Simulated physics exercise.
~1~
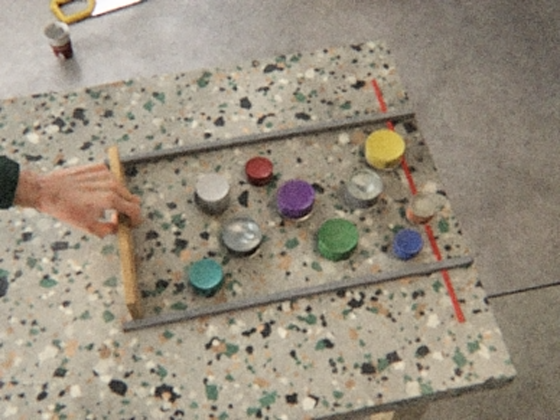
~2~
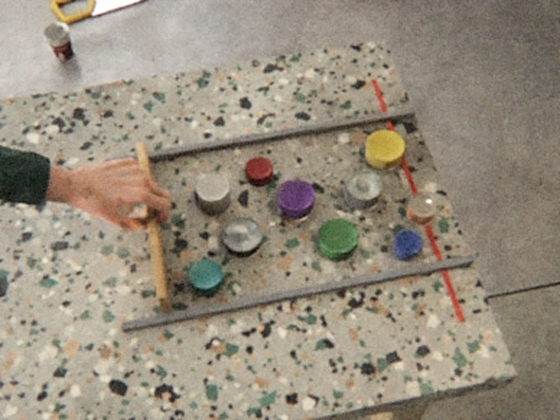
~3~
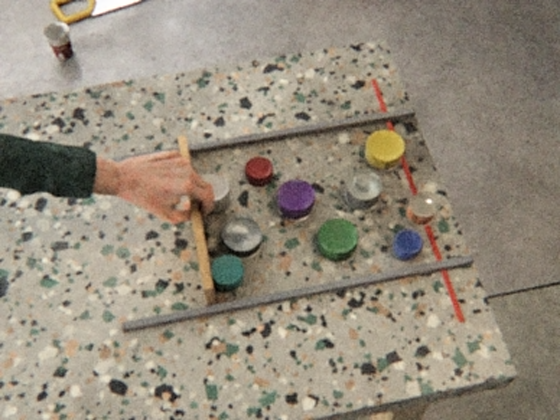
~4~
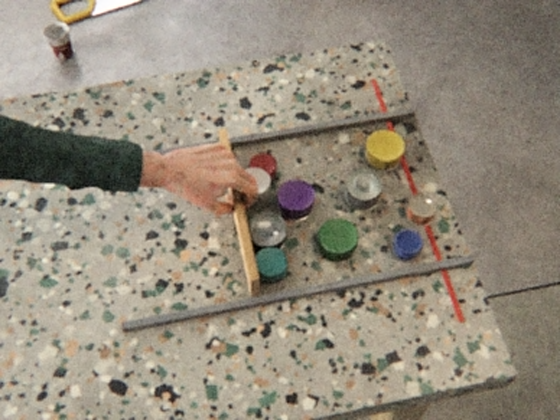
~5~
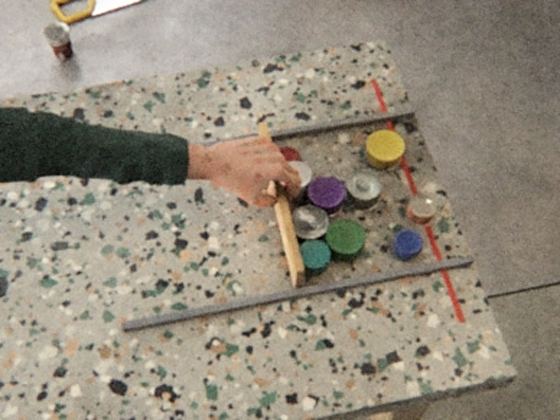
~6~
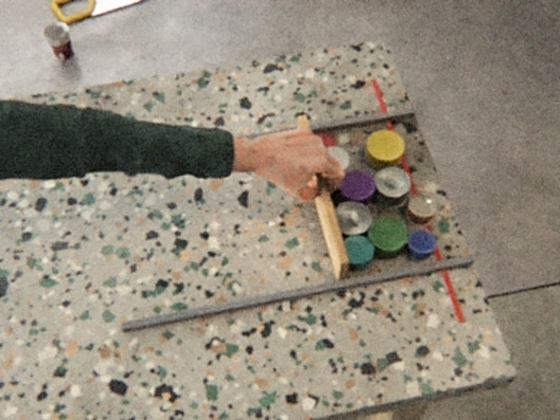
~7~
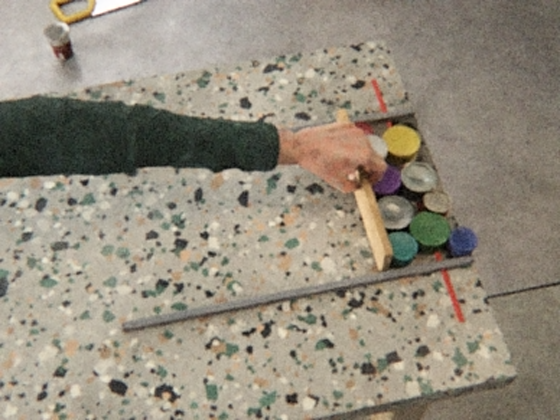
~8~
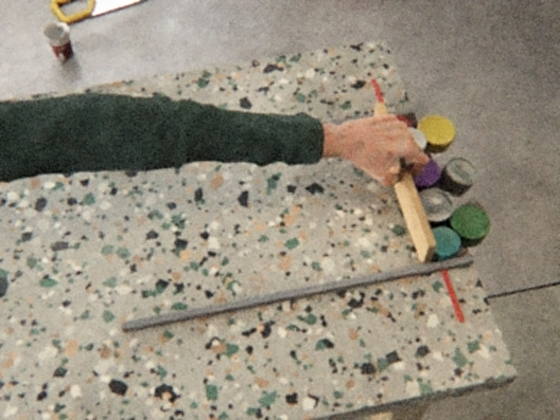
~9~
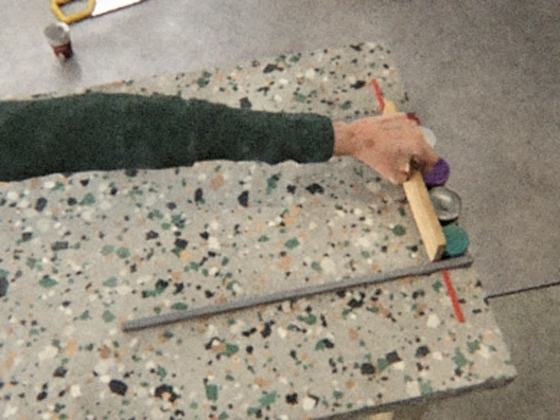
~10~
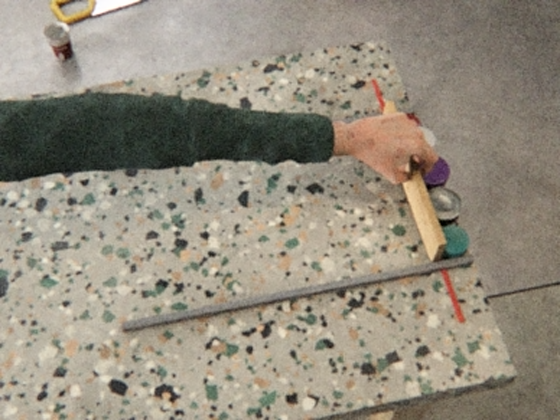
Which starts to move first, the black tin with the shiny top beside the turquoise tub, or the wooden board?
The wooden board starts to move first, sliding right while the black tin stays in place. The tin begins moving right only later, as the board advances.
